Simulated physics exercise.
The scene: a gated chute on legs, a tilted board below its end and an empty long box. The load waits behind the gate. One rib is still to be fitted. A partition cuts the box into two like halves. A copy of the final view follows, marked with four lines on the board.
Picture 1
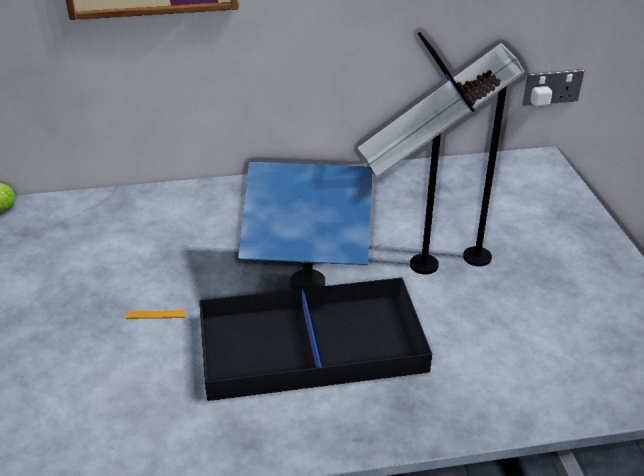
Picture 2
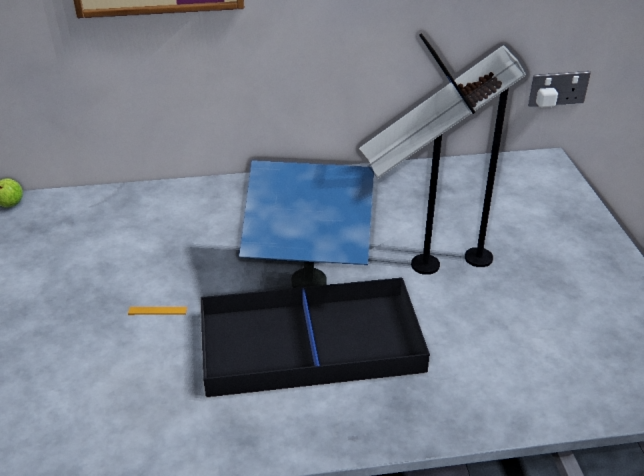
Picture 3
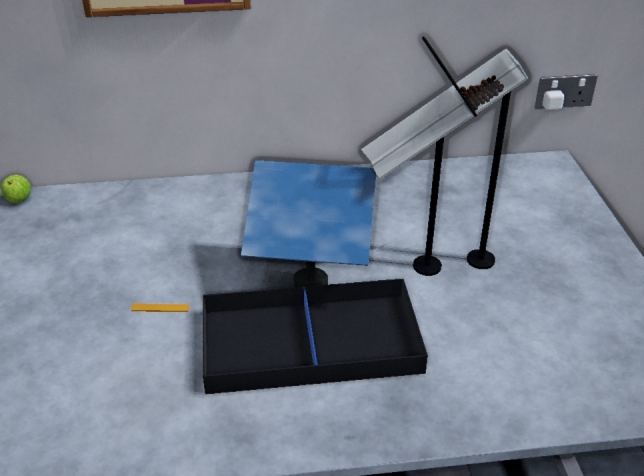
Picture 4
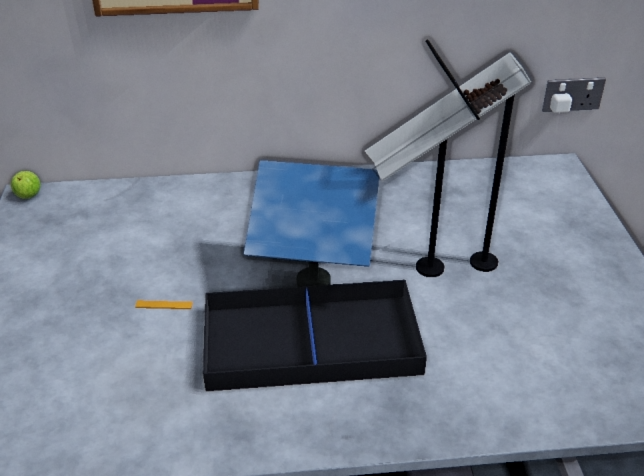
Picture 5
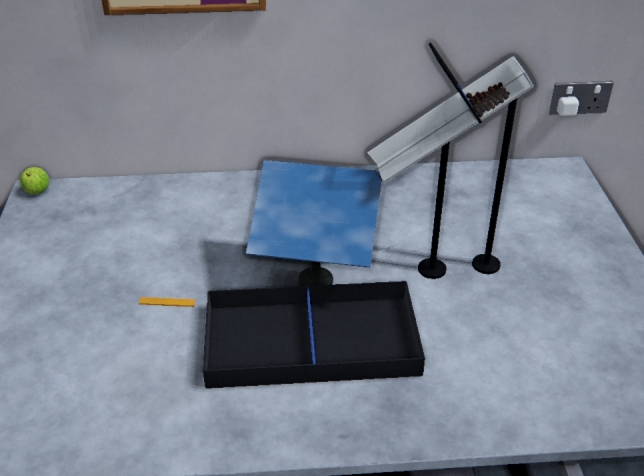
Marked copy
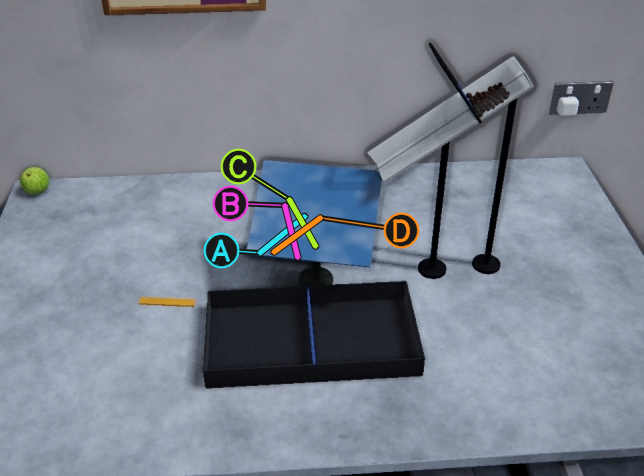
A gated chute on black legs held a small pile of brown berries above a tilted blue board and an empty, divided black box, and nothing moved except the view, which shifted slightly.
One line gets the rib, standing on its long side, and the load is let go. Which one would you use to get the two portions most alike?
The answer is line B.
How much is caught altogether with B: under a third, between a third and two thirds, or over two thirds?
Line B gives over two thirds.
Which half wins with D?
More lands on the left.
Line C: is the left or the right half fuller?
More lands on the right.
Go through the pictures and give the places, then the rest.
The first frame shows load behind the gate near (479, 90), allspice berries; lip of the chute near (372, 169), sloping gently.
The second frame shows middle of the board near (308, 211), tilted fairly steeply; middle of its low edge near (303, 260); of its high edge near (313, 164).
The third frame shows front corners of the box near (203, 376) and (427, 355); front end of its middle wall near (317, 365).
The fourth frame shows middle of the load near (485, 99); lip near (378, 172).
The fifth frame shows middle of the load near (488, 102); lip near (380, 174).
On the marked copy, line A from (304, 216) to (260, 252); line B from (284, 205) to (297, 257); line C from (289, 199) to (315, 246); line D from (320, 217) to (273, 252).
For line A, of what is caught, all but a few in the left half, a small share in the right.
For line B, of what is caught, close to two thirds in the left half, close to a third in the right.
For line C, of what is caught, close to a quarter in the left half, the bulk in the right.
For line D, of what is caught, the bulk in the left half, a small share in the right.
